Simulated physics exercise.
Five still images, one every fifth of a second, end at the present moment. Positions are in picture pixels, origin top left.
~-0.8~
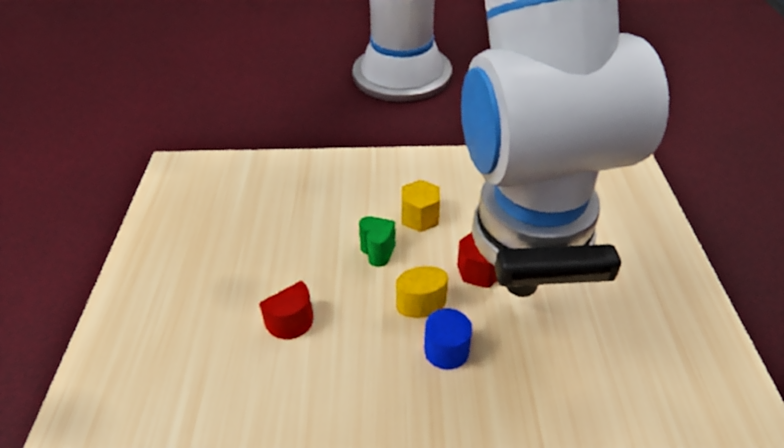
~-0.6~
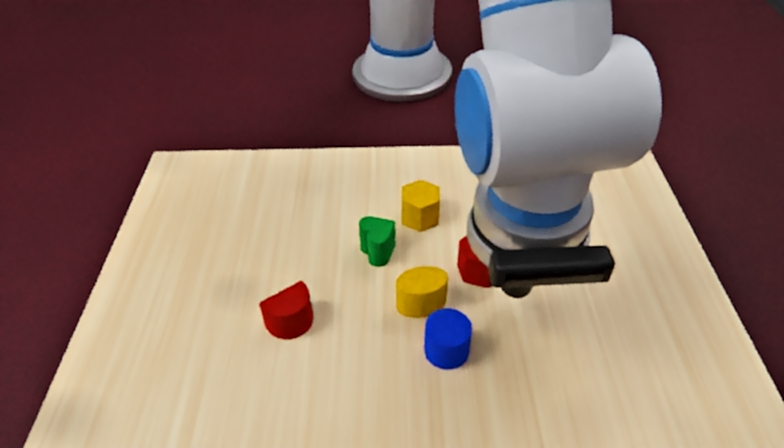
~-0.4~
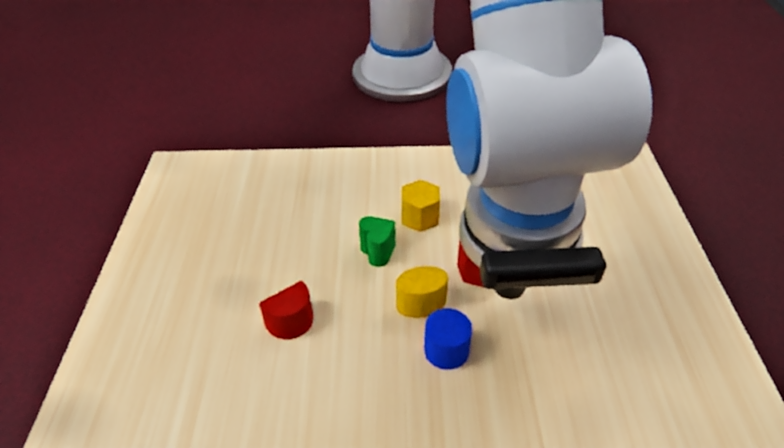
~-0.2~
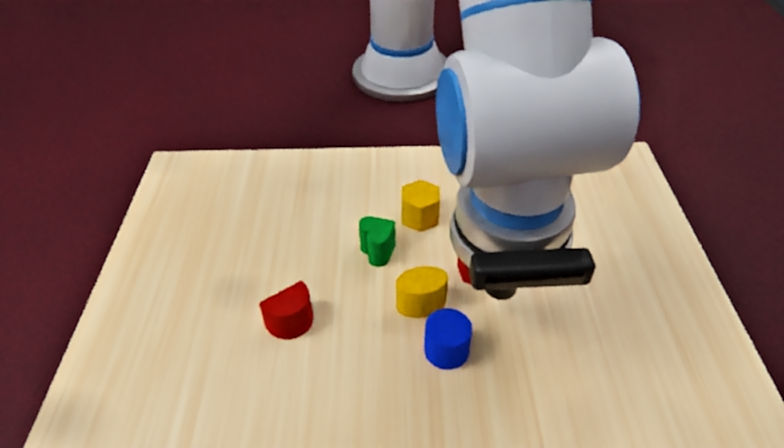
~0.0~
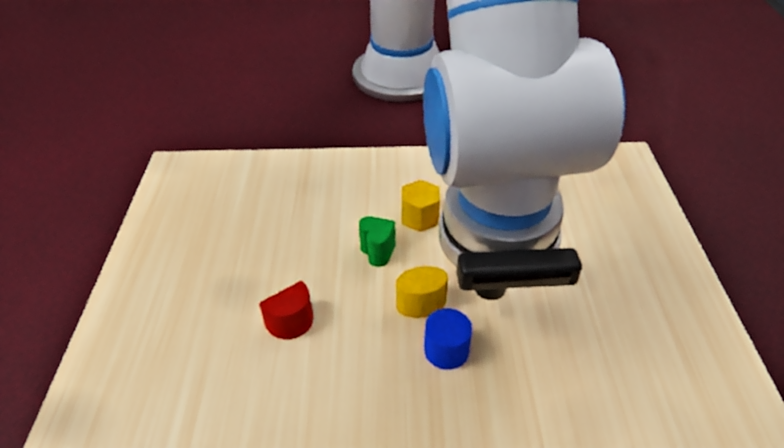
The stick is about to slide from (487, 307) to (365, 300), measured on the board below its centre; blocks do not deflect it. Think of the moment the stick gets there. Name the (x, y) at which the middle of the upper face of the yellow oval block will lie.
Its top middle is near (326, 281).
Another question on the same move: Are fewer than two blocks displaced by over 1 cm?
That would be a yes.
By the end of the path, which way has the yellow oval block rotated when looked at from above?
It twists anticlockwise.
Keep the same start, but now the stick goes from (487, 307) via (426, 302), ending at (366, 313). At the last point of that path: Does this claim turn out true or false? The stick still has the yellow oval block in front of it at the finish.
That statement is accurate.
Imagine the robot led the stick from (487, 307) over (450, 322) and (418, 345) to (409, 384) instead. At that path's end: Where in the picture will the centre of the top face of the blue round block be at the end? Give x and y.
I predict (443, 387).
The first path, step by step. One third of the way, stick (447, 287); yellow oval block (406, 279).
Two thirds of the way, stick (405, 284); yellow oval block (364, 280), turned 15° anticlockwise.
At the end, stick (363, 282); red half-round block (283, 301); yellow oval block (326, 281), turned 50° anticlockwise; red hexagon in place.
